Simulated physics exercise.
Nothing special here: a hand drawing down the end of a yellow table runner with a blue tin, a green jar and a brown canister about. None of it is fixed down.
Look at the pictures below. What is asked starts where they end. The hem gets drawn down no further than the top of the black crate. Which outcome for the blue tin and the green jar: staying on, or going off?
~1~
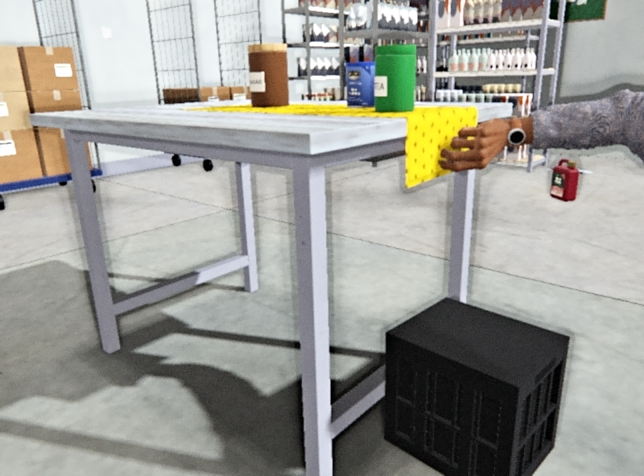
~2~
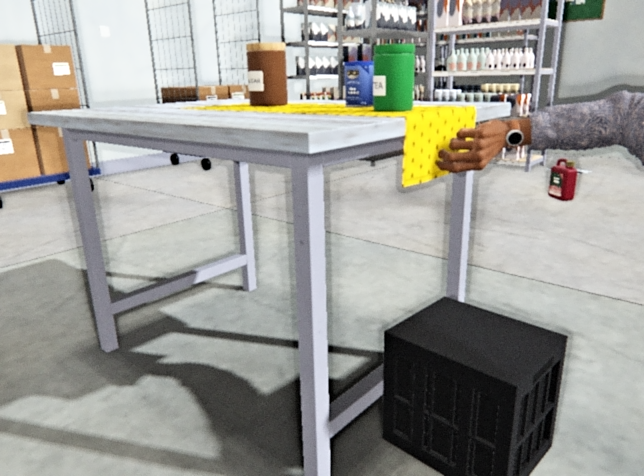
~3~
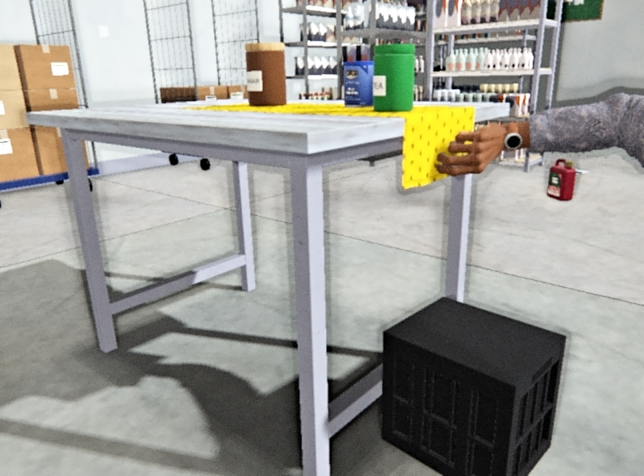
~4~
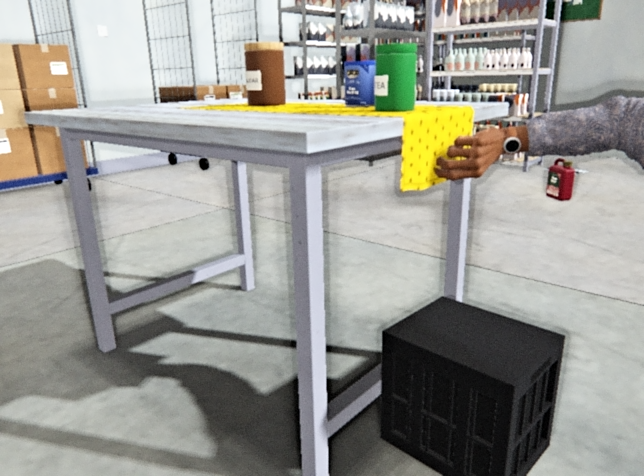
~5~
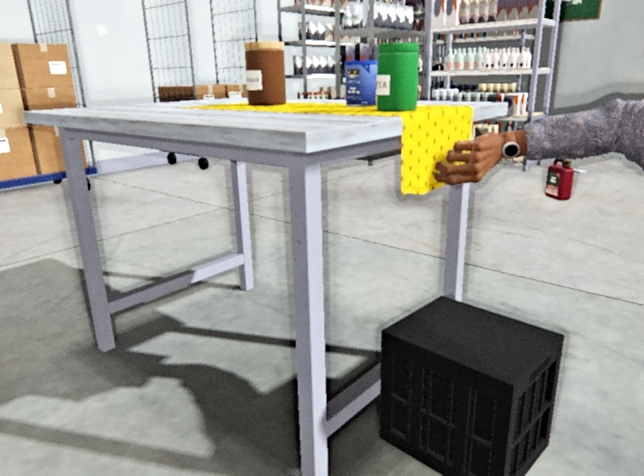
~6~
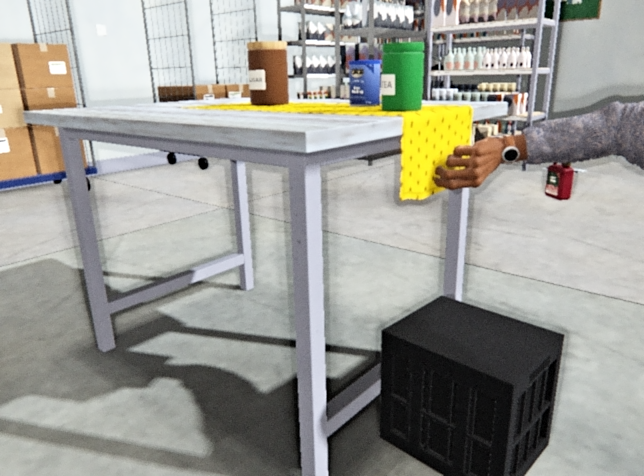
Blue tin, going off; green jar, going off.
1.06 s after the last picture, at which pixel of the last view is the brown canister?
I'd put it close to (320, 73).
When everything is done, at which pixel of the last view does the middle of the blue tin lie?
About (506, 286).
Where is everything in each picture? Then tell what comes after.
The first picture shows table runner end (406, 188); blue tin (362, 63); green jar (396, 46); brown canister (267, 45); top of the crate (486, 354).
The second picture shows table runner end (402, 187), far hem (178, 109); green jar (394, 45); green jar stands on the cloth.
The third picture shows table runner end (403, 189); blue tin (359, 62).
The fourth picture shows table runner end (401, 192), far hem (176, 109); green jar (396, 45).
The fifth picture shows table runner end (402, 195); blue tin (361, 61).
The sixth picture shows table runner end (400, 201), far hem (178, 108); blue tin (365, 61); green jar (403, 43); top of the crate (481, 352).
Then, 1.06 s after the last picture, hem going down; tin carried along near (434, 83); jar down below near (516, 311).
Then, 1.90 s after the last picture, hem on the crate; tin down below near (506, 286); jar down below near (516, 311).
At rest, hem on the crate; tin down below near (506, 286); jar down below near (516, 311). The blue tin falls off and the green jar goes over the edge.
